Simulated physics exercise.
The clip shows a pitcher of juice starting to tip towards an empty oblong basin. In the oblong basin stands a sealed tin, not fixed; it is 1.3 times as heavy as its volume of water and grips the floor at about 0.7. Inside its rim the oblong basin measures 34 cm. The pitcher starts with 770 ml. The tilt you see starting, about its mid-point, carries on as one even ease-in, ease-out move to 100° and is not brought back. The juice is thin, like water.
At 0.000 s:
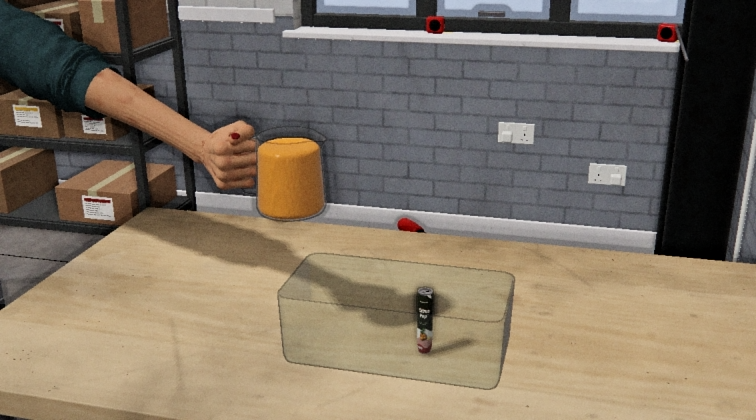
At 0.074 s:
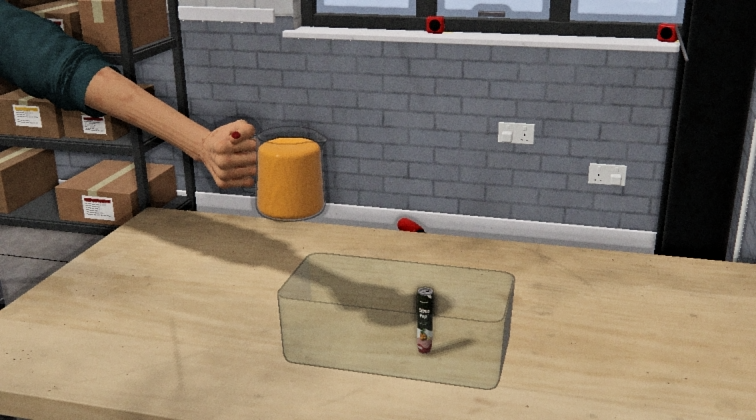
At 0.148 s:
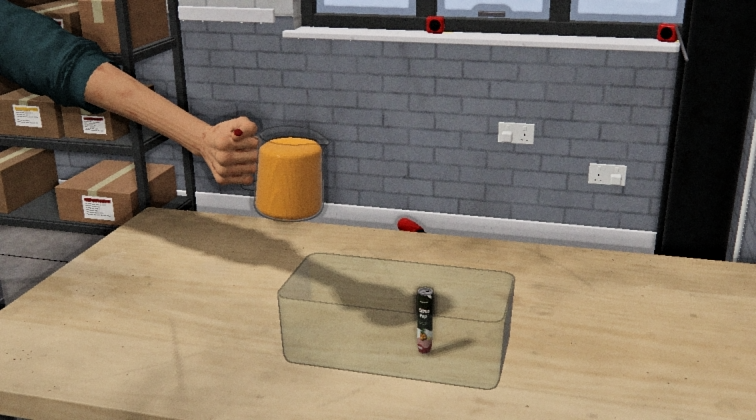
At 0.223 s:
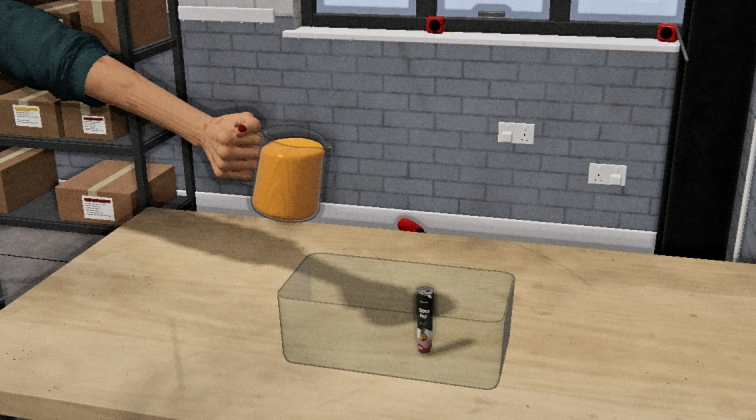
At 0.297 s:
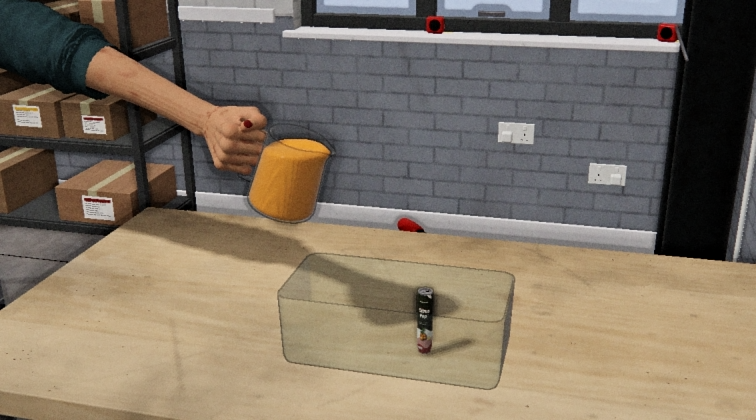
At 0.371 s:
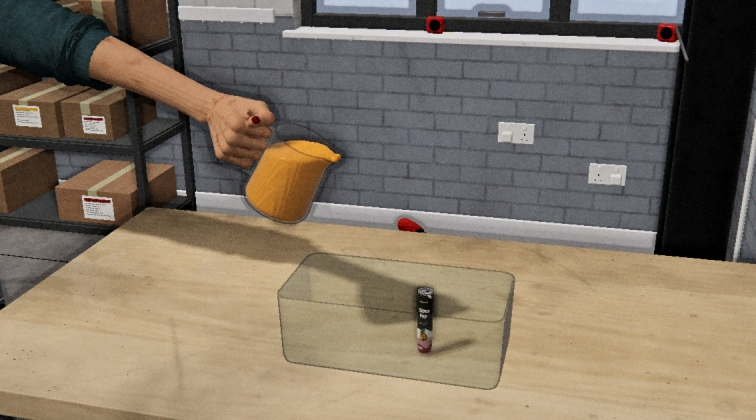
At the start, a hand on the left holds an orange pitcher upright above a wooden table, where a clear oblong basin has a small dark tin in it. The hand barely moves at first, then tilts the pitcher steadily to the right, ending with it leaning and juice near its lip.
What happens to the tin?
It keeps standing.
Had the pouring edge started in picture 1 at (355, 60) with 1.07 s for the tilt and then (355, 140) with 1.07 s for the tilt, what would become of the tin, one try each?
First it topples; then it topples.
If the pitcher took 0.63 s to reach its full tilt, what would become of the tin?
The tin remains upright.
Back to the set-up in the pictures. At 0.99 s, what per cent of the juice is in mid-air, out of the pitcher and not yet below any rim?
About 24 per cent.
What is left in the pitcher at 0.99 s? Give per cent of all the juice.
Near 30 in a hundred.
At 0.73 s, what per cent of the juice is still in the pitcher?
About 74 per cent.
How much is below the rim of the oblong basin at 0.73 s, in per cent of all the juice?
About 8 per cent.
Then, 0.73 s in, the tilt is 77° and 74 per cent is still to pour; the tin stands where it began.
Then, 0.99 s in, the tilt is 99° and 30 per cent is still to pour; the tin stands where it began.
Then, 1.27 s in, the tilt is 100° and 9 per cent is still to pour; the tin stands where it began.
Then, 1.57 s in, the tilt is 100° and 2 per cent is still to pour; the tin stands where it began.
Finally, the tin stands where it began.
